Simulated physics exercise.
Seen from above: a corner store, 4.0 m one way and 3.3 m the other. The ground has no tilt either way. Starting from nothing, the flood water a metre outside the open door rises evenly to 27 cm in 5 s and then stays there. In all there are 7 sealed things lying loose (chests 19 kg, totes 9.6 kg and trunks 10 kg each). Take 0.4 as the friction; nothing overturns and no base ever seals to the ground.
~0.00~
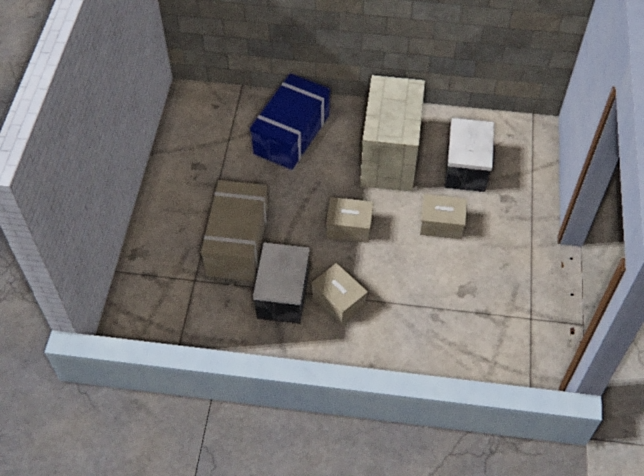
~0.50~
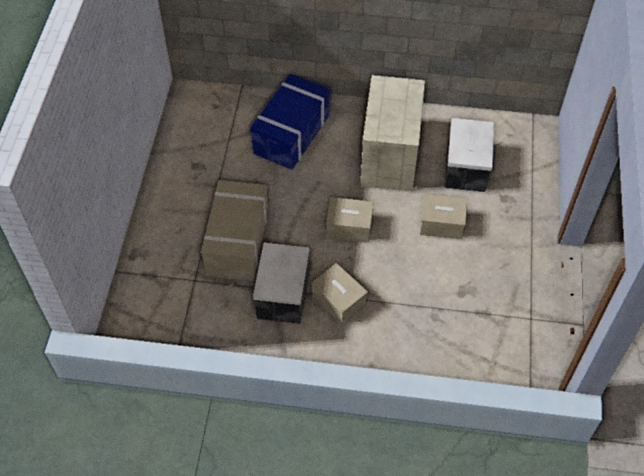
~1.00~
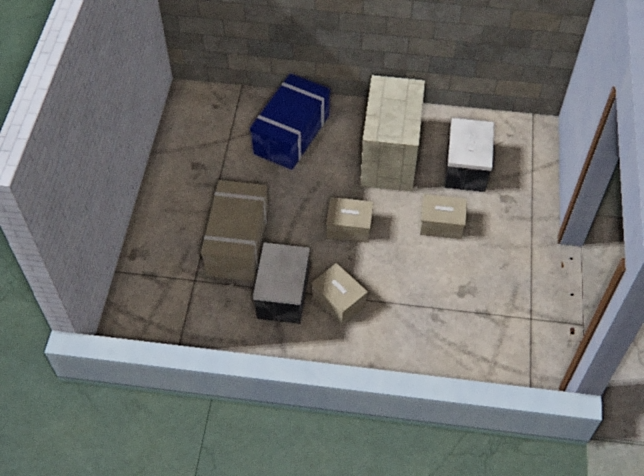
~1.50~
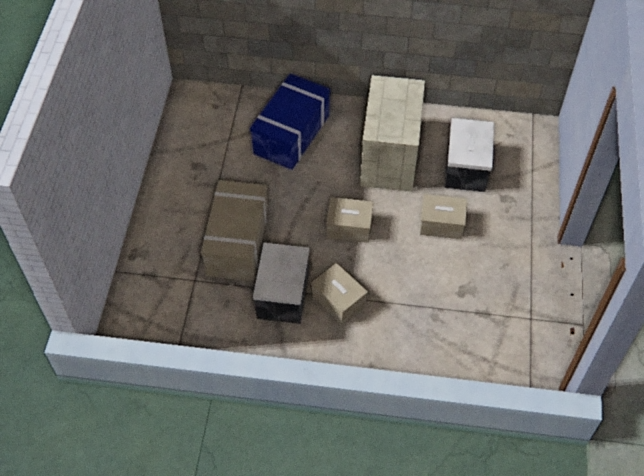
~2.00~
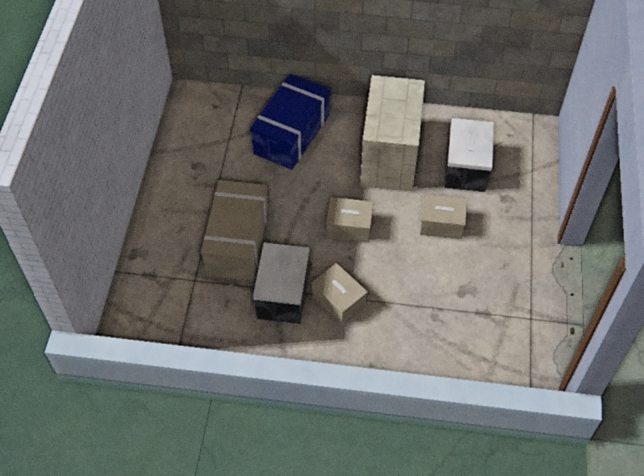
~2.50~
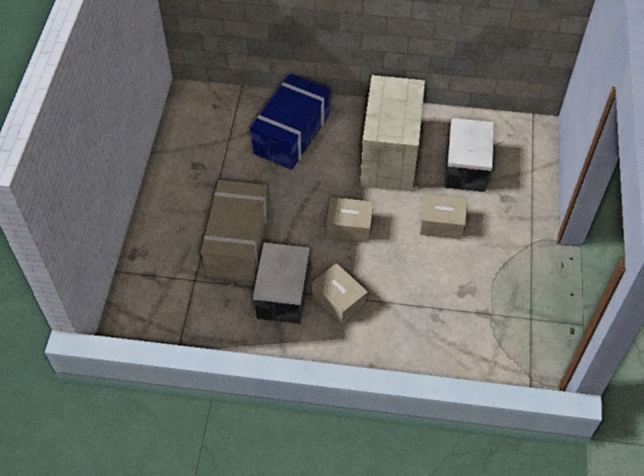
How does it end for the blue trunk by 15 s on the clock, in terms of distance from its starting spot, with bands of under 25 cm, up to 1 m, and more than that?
Result: A modest shift.
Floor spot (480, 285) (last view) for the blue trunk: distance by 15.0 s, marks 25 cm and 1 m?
Answer: It covers a big distance.
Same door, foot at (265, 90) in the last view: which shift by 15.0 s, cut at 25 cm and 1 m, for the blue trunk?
Blue trunk: Goes a long way.
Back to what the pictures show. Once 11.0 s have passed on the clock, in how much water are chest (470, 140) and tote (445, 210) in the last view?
Depths: Near 8 cm, then near 17 cm.
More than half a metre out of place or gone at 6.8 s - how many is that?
5.
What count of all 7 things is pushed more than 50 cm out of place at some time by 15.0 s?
By my count, 6.
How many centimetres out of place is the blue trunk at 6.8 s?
I'd guess some 40 cm by then.
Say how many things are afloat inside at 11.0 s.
Count at that moment: 6.
After 3.5 s the blue trunk is near (291, 108), 0.0 m from its start, aground; 0 afloat.
After 6.8 s the blue trunk is near (259, 85), 0.4 m from its start, aground; 3 afloat.
After 11.0 s the blue trunk is near (330, 78), 0.4 m from its start, afloat; 6 afloat.
After 15.0 s the blue trunk is near (331, 72), 0.5 m from its start, afloat; 7 afloat.
